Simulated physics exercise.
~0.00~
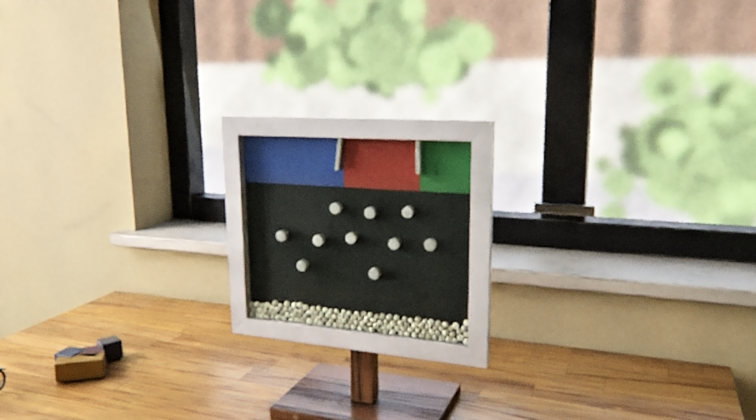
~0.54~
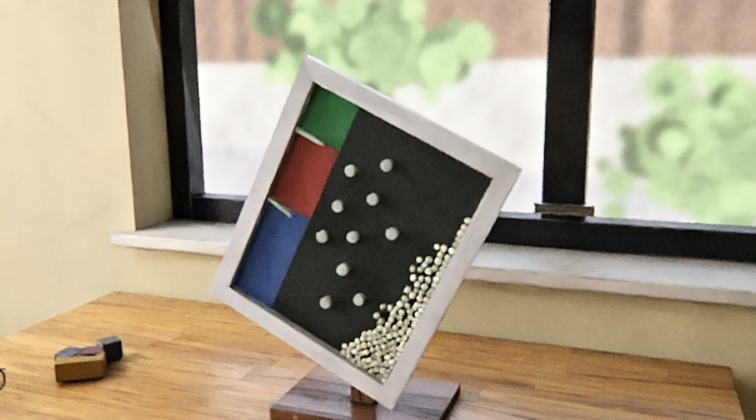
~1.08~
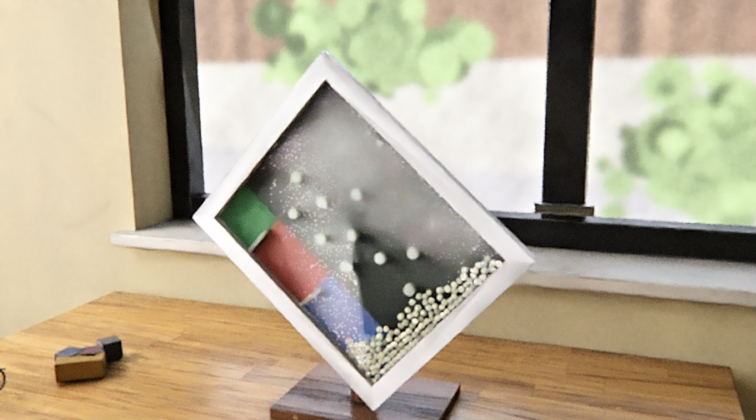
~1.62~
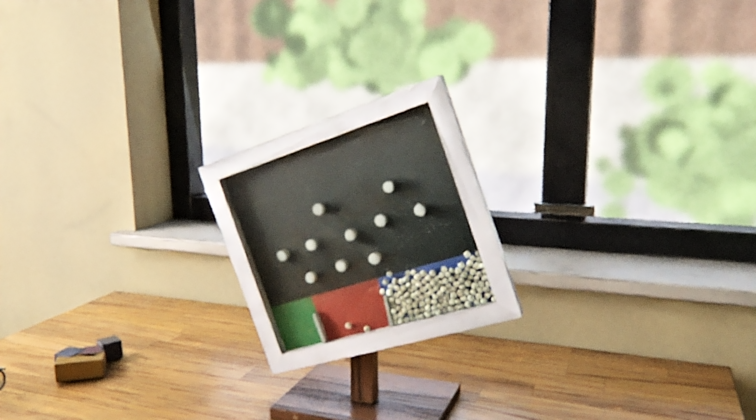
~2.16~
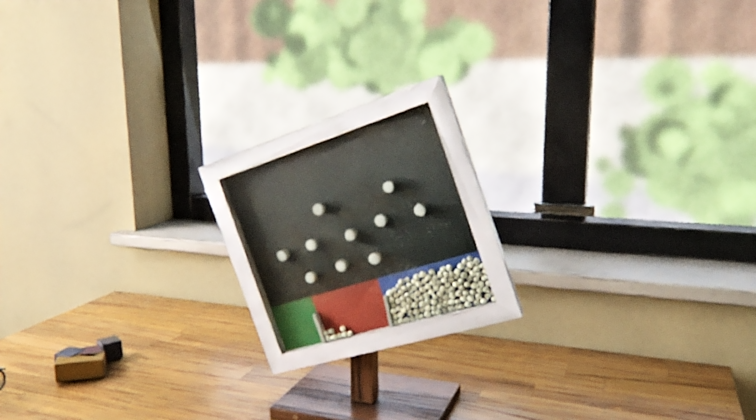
A white-framed display case on a wooden stand by a window turned anticlockwise until it was tilted nearly upside down, sending its small white balls sliding past the pegs, and nearly all settled in the blue pocket, a few in red, none in green.
